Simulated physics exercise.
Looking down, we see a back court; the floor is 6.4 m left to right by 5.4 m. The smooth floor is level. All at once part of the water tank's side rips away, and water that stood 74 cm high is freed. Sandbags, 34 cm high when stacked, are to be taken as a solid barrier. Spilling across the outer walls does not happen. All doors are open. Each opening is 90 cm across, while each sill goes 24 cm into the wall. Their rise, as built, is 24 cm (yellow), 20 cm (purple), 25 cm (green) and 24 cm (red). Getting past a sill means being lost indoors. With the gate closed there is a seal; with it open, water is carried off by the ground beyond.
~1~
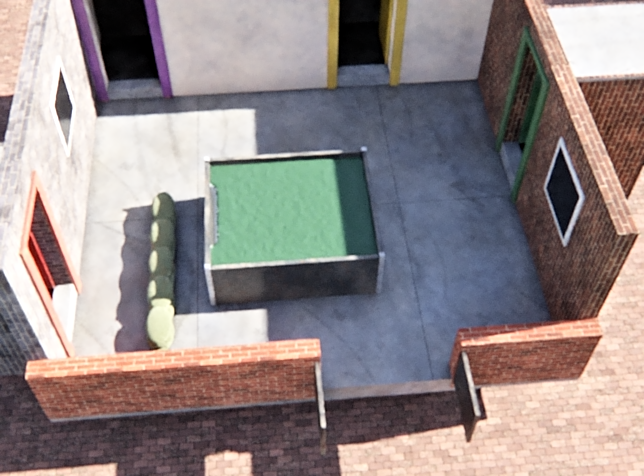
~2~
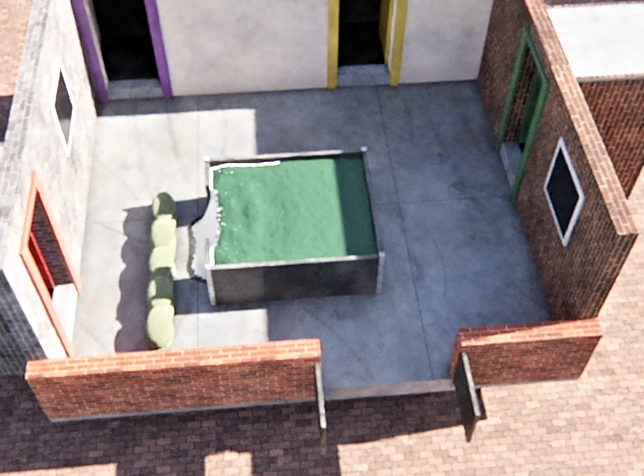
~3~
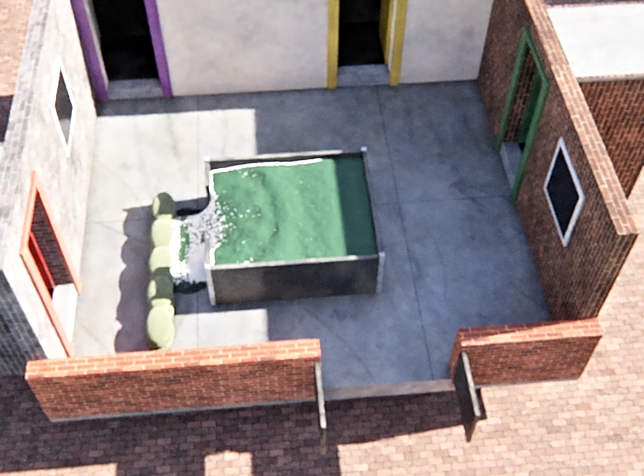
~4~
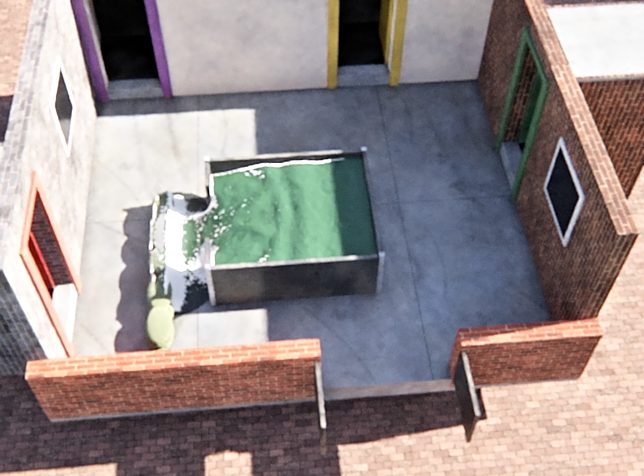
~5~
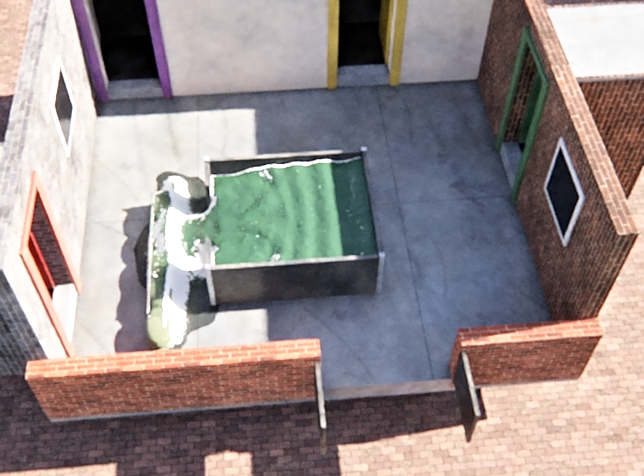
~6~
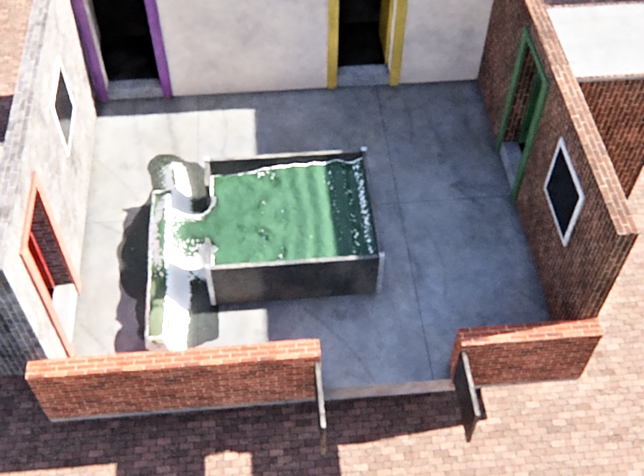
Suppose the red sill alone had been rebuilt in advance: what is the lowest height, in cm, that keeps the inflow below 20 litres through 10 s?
About 9.5 cm.
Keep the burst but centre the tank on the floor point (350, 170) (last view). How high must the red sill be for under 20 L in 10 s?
Then roughly 15 cm.
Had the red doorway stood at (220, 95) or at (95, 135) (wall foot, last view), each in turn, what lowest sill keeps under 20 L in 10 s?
You'd want about 15 cm there first, then about 10.5 cm.
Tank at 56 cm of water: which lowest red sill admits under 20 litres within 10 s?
You'd need a step of close to 5.5 cm.
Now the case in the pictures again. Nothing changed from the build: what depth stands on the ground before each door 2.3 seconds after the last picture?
Yellow door 6 cm, purple door 20 cm, green door 0 cm, red door 13 cm.
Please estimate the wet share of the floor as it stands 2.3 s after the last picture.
Some 60 in a hundred.
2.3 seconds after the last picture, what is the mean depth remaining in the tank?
About 36 cm.
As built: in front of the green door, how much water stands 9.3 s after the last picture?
11.0 cm.
Then, 0.7 s after the last picture water covers 40 % of the floor, deepest (57 cm) near (184, 248); 7 cm at the red door, 0 litres in over its 24 cm sill.
Then, 2.3 s after the last picture water covers 60 % of the floor, deepest (33 cm) near (184, 248); 13 cm at the red door, 0 litres in over its 24 cm sill.
Then, 9.3 s after the last picture water covers 95 % of the floor, deepest (14 cm) near (483, 115); 7 cm at the red door, 0 litres in over its 24 cm sill.
At the red door as built, the water peaked near 14 cm, 2.5 s after the last picture.
With a sill of 7.5 cm, 39 litres would have come in within the 10 s; with 12 cm, 7 litres. So under 20 litres takes about 9.5 cm.
